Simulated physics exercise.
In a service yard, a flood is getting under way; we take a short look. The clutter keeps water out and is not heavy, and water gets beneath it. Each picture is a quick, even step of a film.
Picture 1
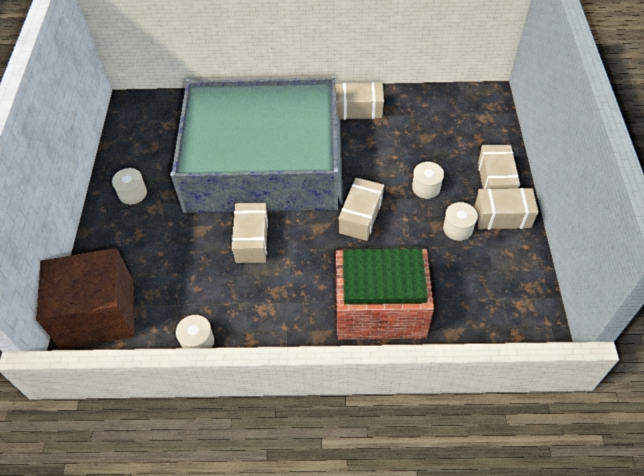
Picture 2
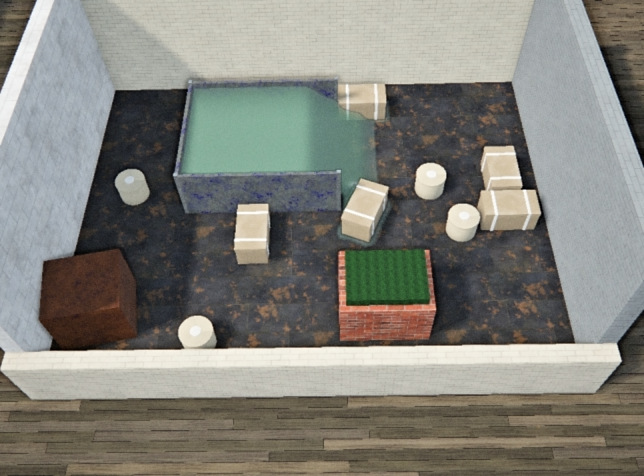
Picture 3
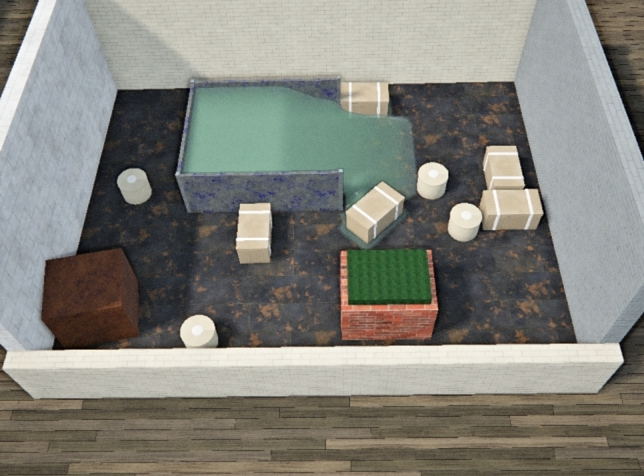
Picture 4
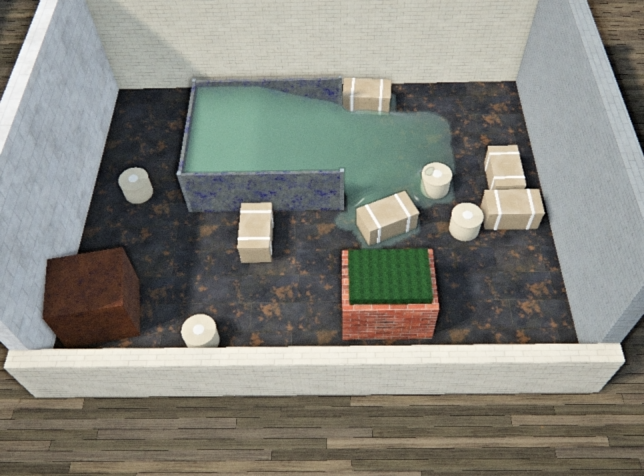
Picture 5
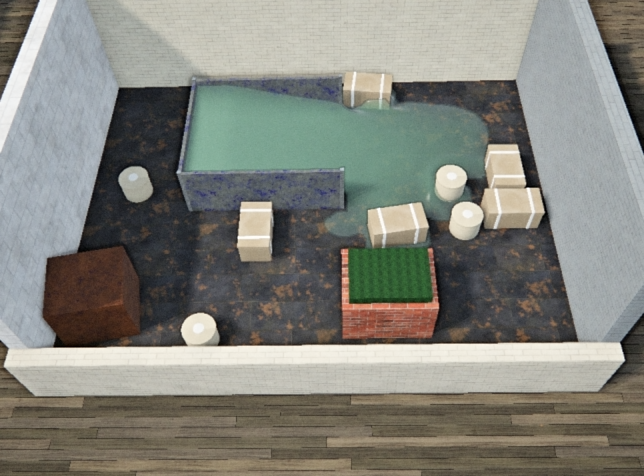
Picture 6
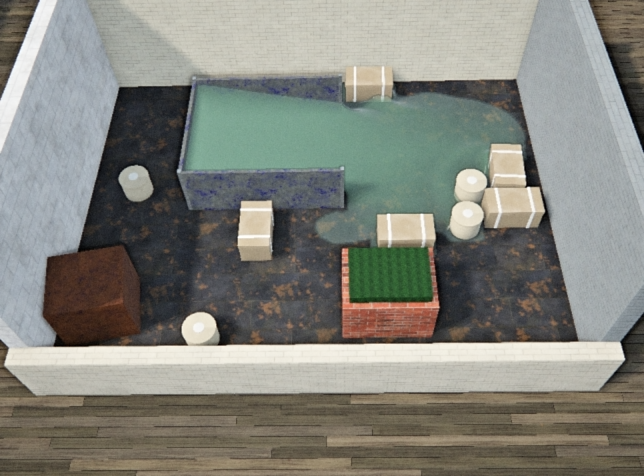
In the video, greenish water spreads rightward across a walled yard from an open-sided tank, turning a pale strapped box and shifting it toward a brick planter, then pushing a white cylindrical tub right, while most other objects stay put.
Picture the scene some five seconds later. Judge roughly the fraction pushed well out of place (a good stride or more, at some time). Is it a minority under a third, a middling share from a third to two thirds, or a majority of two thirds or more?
It hits two thirds.
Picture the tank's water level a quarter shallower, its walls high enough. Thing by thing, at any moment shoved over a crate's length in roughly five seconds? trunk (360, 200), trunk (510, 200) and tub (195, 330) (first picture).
Taking them as listed, the first reached the mark, the second reached the mark and the third stopped before it.
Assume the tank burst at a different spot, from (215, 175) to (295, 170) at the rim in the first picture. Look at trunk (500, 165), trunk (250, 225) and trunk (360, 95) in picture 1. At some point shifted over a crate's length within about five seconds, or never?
First below the mark, then over the mark, then below the mark.
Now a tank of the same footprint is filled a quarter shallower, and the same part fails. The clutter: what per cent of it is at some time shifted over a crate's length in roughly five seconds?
I reckon 60 per cent of the loose things.
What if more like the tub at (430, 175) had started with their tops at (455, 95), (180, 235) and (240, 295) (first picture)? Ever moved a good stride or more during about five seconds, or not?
In sequence: Knocked well away; hardly budges; hardly budges.
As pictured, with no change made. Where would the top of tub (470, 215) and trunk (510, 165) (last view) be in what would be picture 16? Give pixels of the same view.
Approximately (570, 323) for one and (545, 188) for the other.
A moment on, 2 of 10 are well off their spots; 1 afloat.
Next, 5 of 10 are well off their spots; 4 afloat.
Later, 6 of 10 are well off their spots; 4 afloat.
In the end, 8 of 10 are well off their spots, and 8 have been at some point; 5 afloat.
